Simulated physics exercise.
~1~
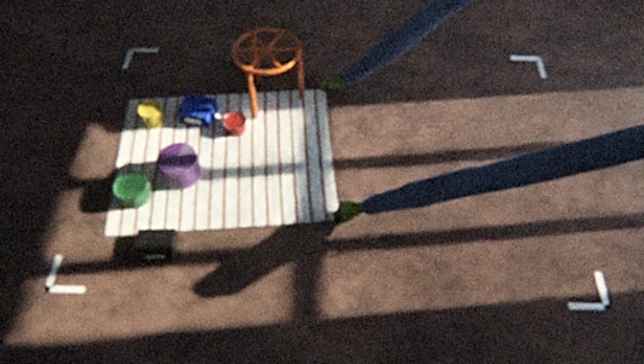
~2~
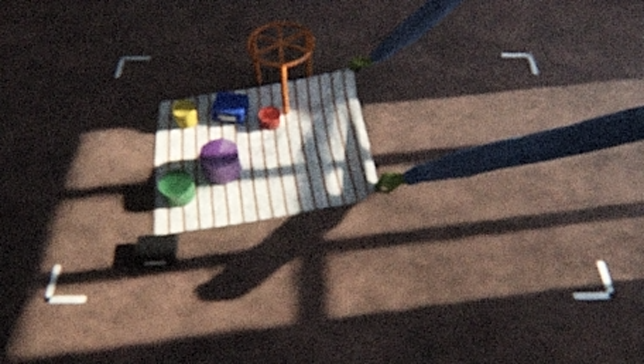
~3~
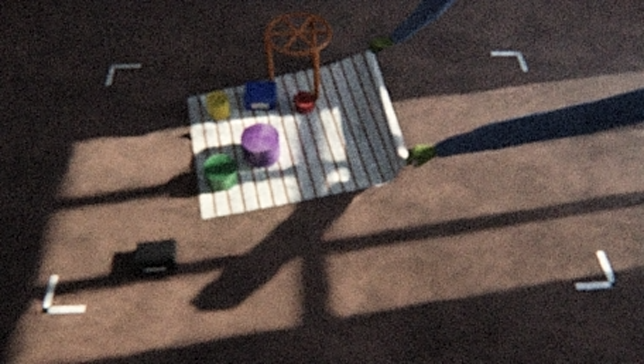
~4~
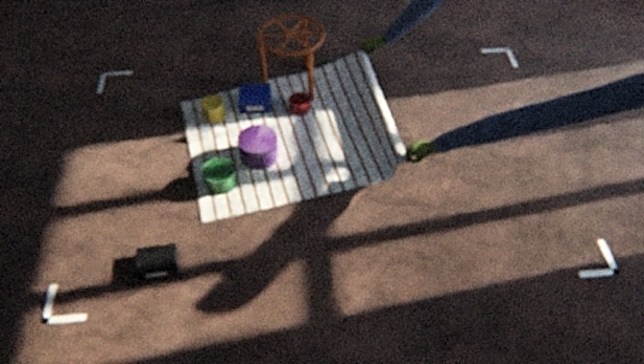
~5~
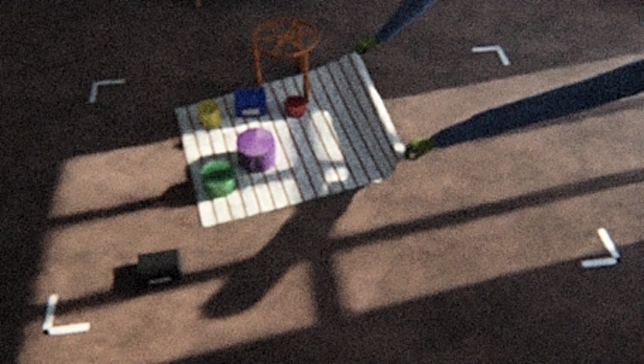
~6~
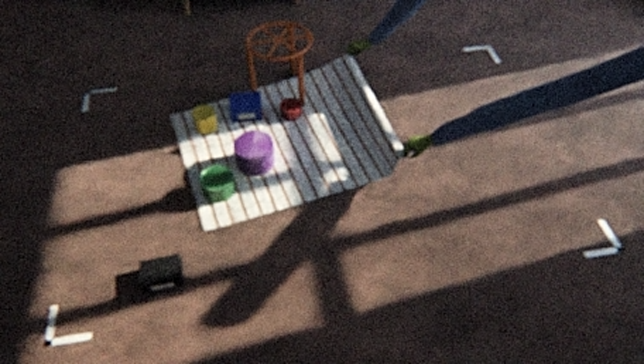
Two long blue arms reach in from the right and grip the edge of a pale striped play mat on a brown living-room floor, seen from above in slanting light and shadow. A yellow bin, blue carton, red bin, purple tub and green bucket sit on it, an orange stool stands at its top edge, and a black box lies by its lower edge. The arms pull the mat to the right and slightly up, carrying the containers and stool along. The black box stays behind on the floor. The pulling then stops, and the mat rests slightly skewed, still held, while the view drifts slightly.
